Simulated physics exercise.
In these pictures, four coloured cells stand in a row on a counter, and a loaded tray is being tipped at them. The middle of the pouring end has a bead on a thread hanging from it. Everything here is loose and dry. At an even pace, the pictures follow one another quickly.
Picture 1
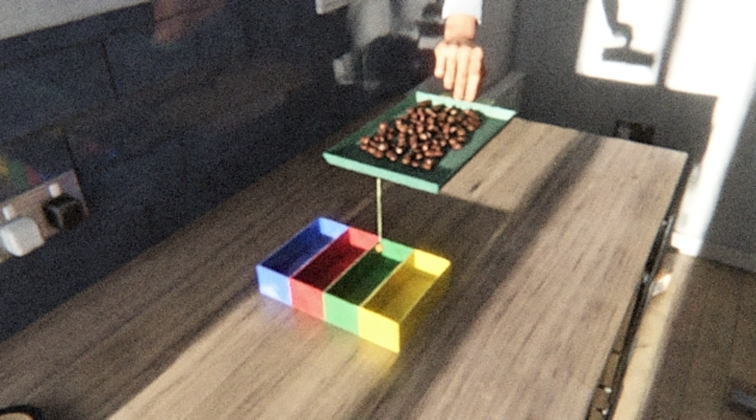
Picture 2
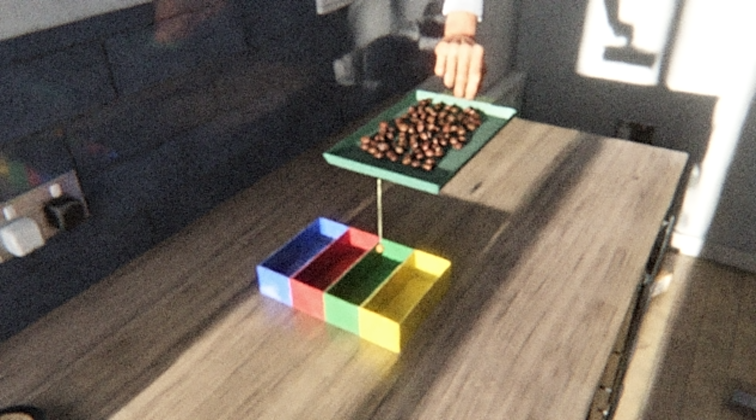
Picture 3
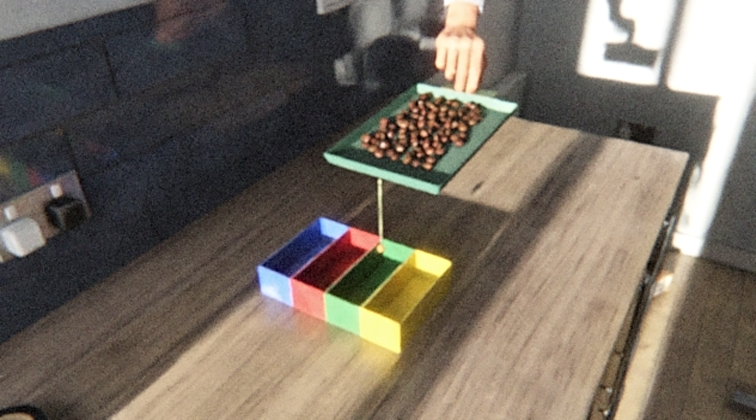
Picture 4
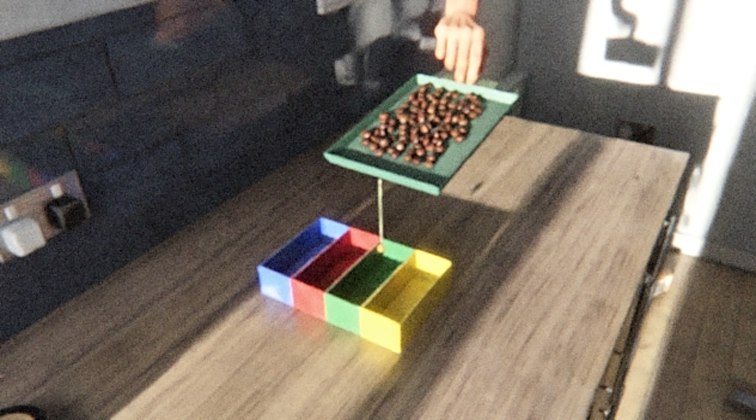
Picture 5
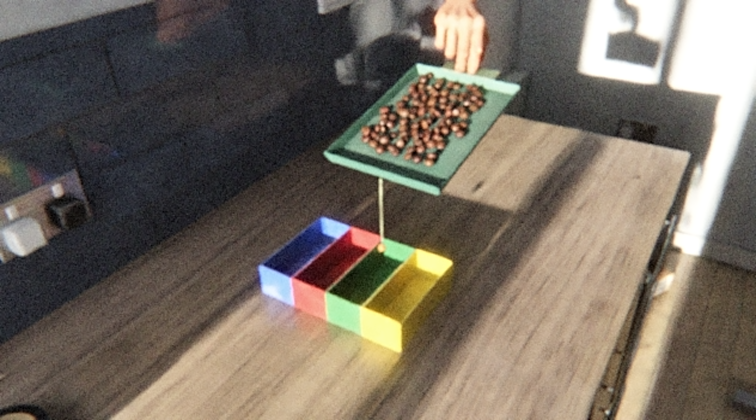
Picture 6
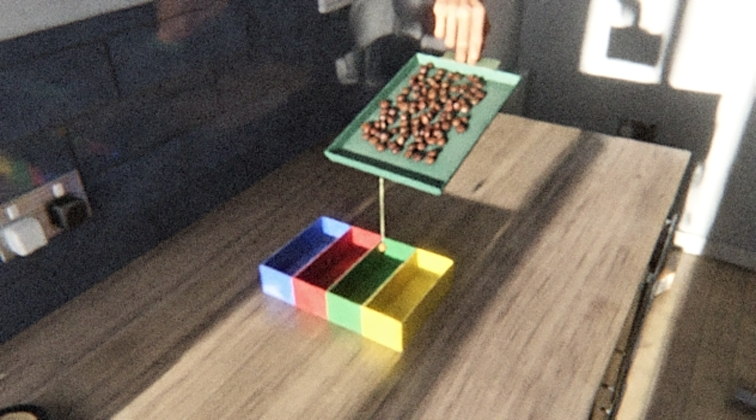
Above four coloured cells on a counter, a hand slowly raises the far end of a tray of chocolate drops.
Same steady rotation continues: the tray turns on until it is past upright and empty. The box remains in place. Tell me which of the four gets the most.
The yellow cell gets the most.
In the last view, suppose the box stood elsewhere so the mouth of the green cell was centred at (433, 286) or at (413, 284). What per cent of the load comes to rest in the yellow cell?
About 0 per cent first, then about 10 per cent.
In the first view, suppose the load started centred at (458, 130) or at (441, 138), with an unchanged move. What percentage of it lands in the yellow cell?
In order, 50 % then 50 %.
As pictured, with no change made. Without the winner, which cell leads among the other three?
That green cell.
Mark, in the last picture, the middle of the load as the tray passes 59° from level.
In the last view, the load is centred near (402, 172).
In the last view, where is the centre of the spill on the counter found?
The centre sits near (450, 338).
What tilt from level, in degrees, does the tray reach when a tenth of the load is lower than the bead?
Around 65°, give or take.
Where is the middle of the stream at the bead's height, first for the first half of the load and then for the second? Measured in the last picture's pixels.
About (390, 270) to begin with, then about (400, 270).
Just after the last frame, tray tipped steeply; the larger part on the tray; just a few in the yellow cell; about a tenth falling or outside the box.
A moment on, tray tipped right over; roughly a quarter on the tray; roughly a quarter in the yellow cell; about a tenth in the green cell; about a tenth in the red cell; roughly a third falling or outside the box.
Further on, tray tipped past a quarter turn; roughly half in the yellow cell; roughly a quarter in the green cell; about a tenth in the red cell; roughly a quarter falling or outside the box.
When it is over, tray tipped past a quarter turn; roughly half in the yellow cell; roughly a quarter in the green cell; about a tenth in the red cell; not one in the blue cell; roughly a quarter outside the box.
